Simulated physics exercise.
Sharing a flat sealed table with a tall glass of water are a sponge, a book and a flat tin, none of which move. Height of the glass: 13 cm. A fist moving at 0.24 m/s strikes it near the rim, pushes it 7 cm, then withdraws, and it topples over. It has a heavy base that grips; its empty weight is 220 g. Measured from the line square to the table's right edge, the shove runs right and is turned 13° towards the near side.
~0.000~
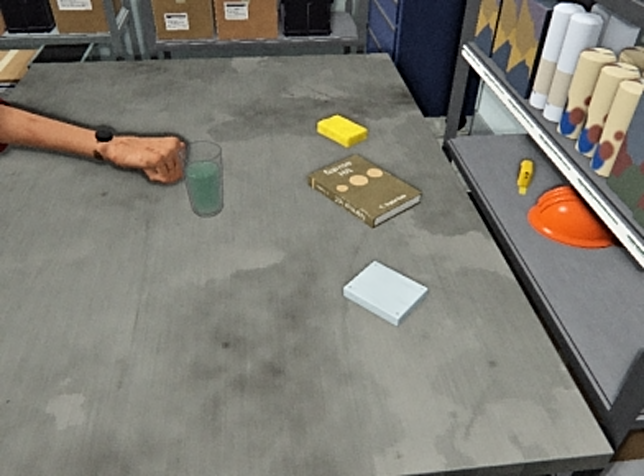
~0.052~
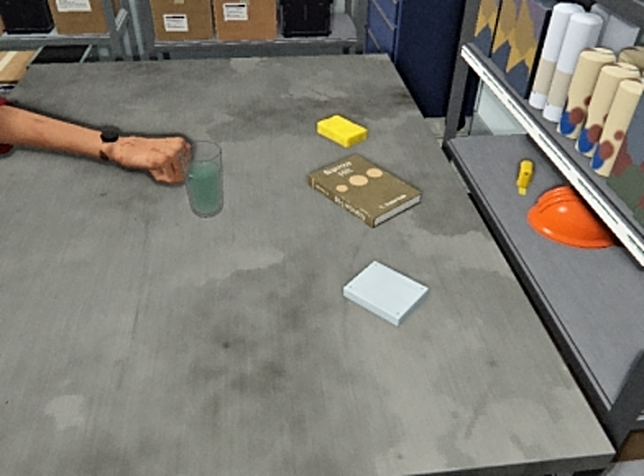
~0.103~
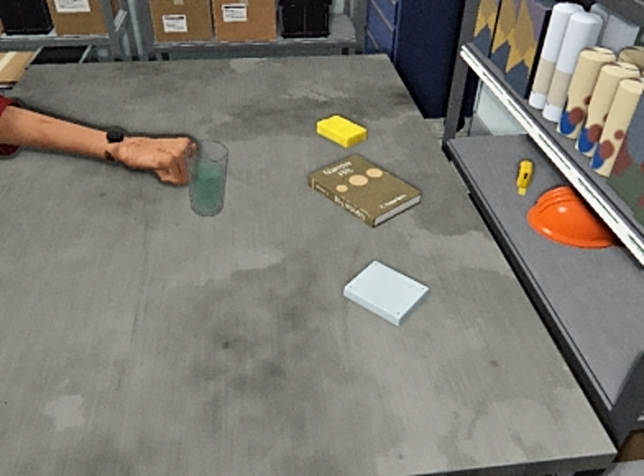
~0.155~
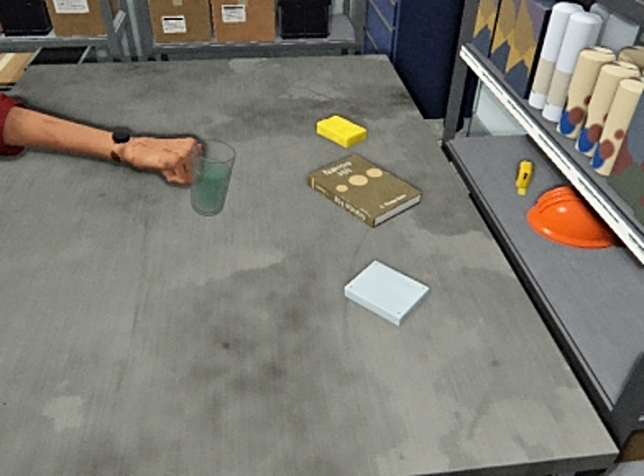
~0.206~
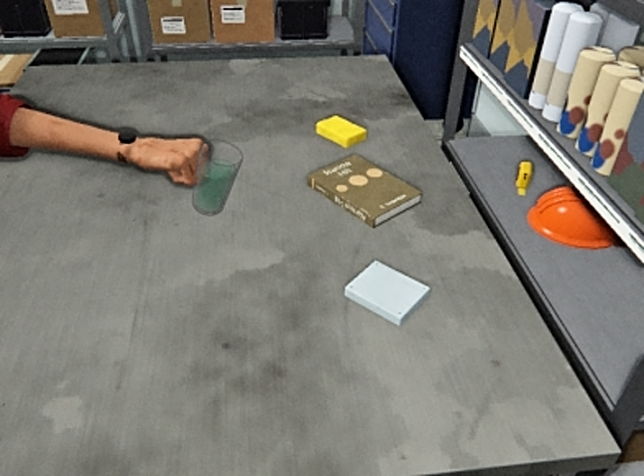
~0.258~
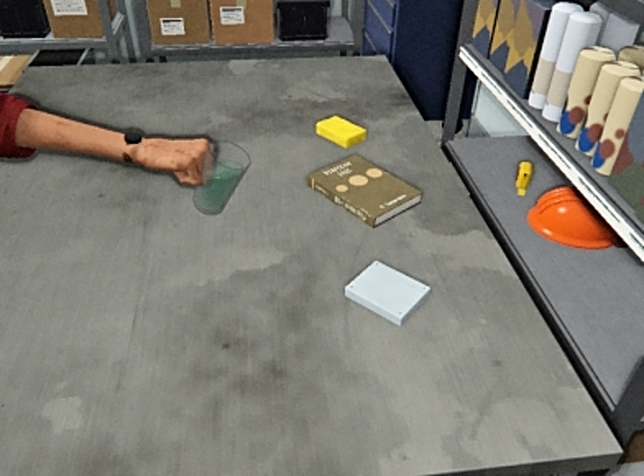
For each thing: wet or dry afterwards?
Afterwards the sponge is still dry, the book is wet, the flat tin is wet.
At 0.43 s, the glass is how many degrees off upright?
Roughly 58 degrees.
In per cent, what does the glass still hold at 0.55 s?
About 80 %.
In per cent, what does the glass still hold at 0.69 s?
Pretty close to 48 %, I reckon.
By 0.43 s the tilt is 58° and 100 per cent is in the glass, 0 has run off the table; wet so far, nothing.
By 0.55 s the tilt is 86° and 81 per cent is in the glass, 0 has run off the table; wet so far, nothing.
By 0.69 s the tilt is 86° and 47 per cent is in the glass, 0 has run off the table; wet so far, book.
By 0.93 s the tilt is 86° and 24 per cent is in the glass, 4 has run off the table; wet so far, book, flat tin.
At rest 6 per cent is in the glass, 23 has run off the table; wet so far, book, flat tin.
